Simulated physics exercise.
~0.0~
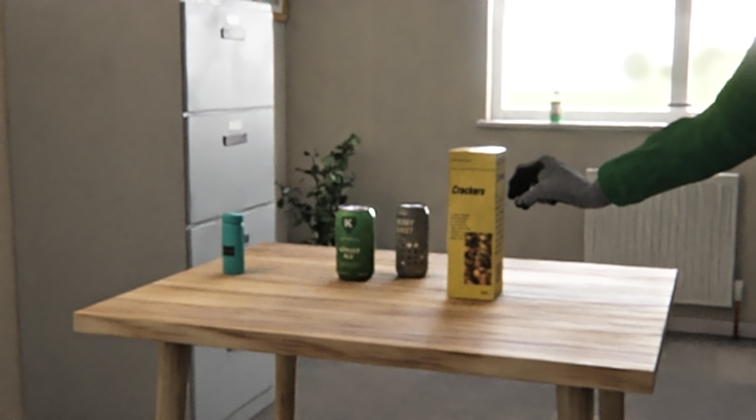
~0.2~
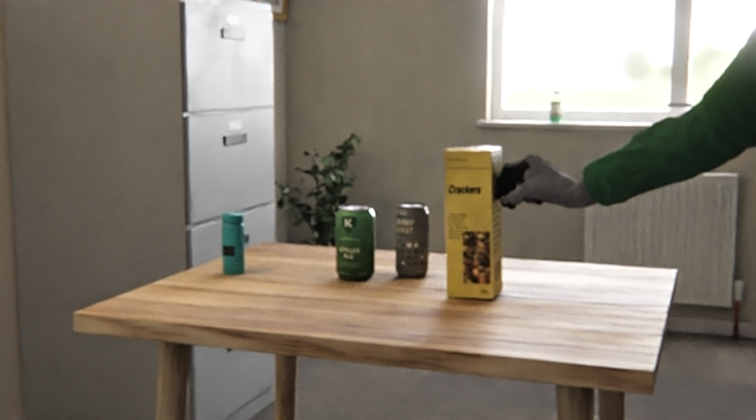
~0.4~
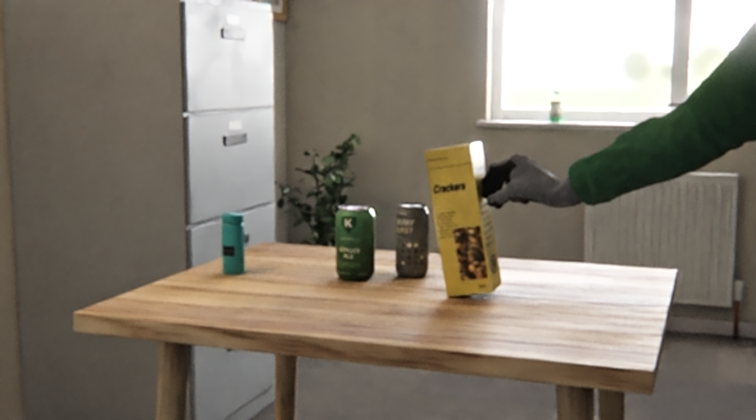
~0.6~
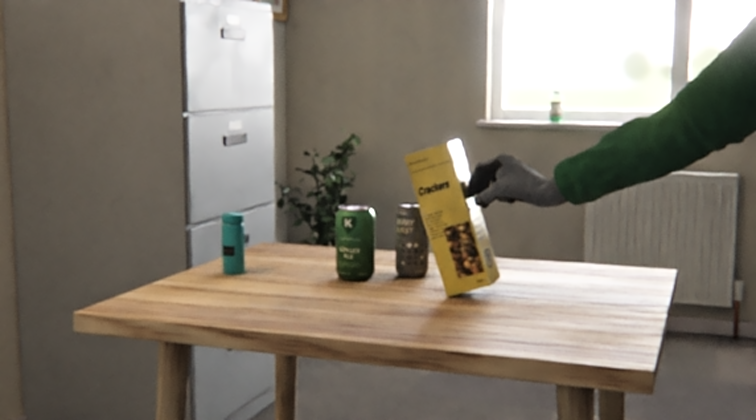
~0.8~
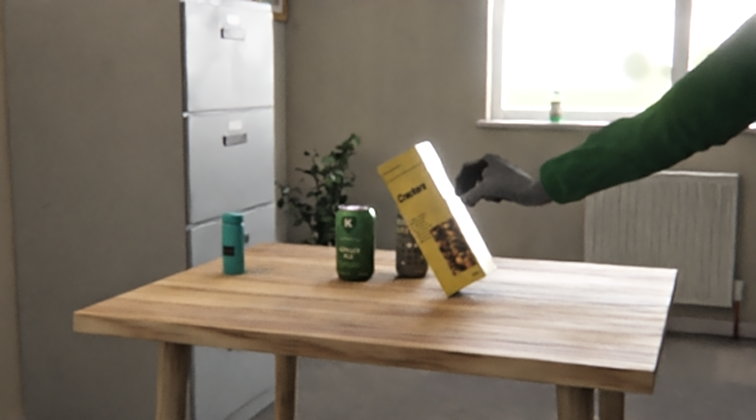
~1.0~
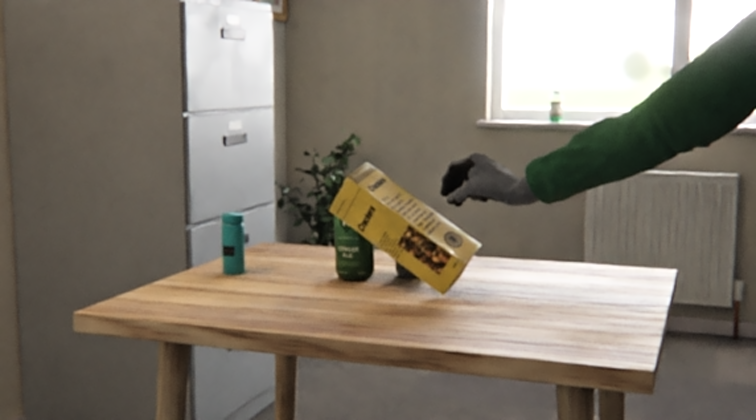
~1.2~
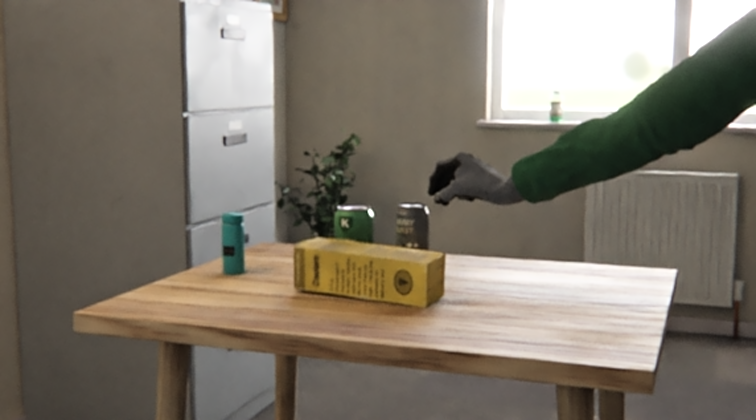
In a plain room with a filing cabinet, a plant and a bright window, a wooden table holds a turquoise shaker, a green can, a grey can and a tall yellow cracker carton. A gray hand in a green sleeve reaches in from the right and pushes against the upper part of the carton. The carton leans to the left, tilting further as the hand follows. It then tips past the fingers and falls in front of the cans. It ends lying on its side on the table, the other items still standing and the hand hovering above.
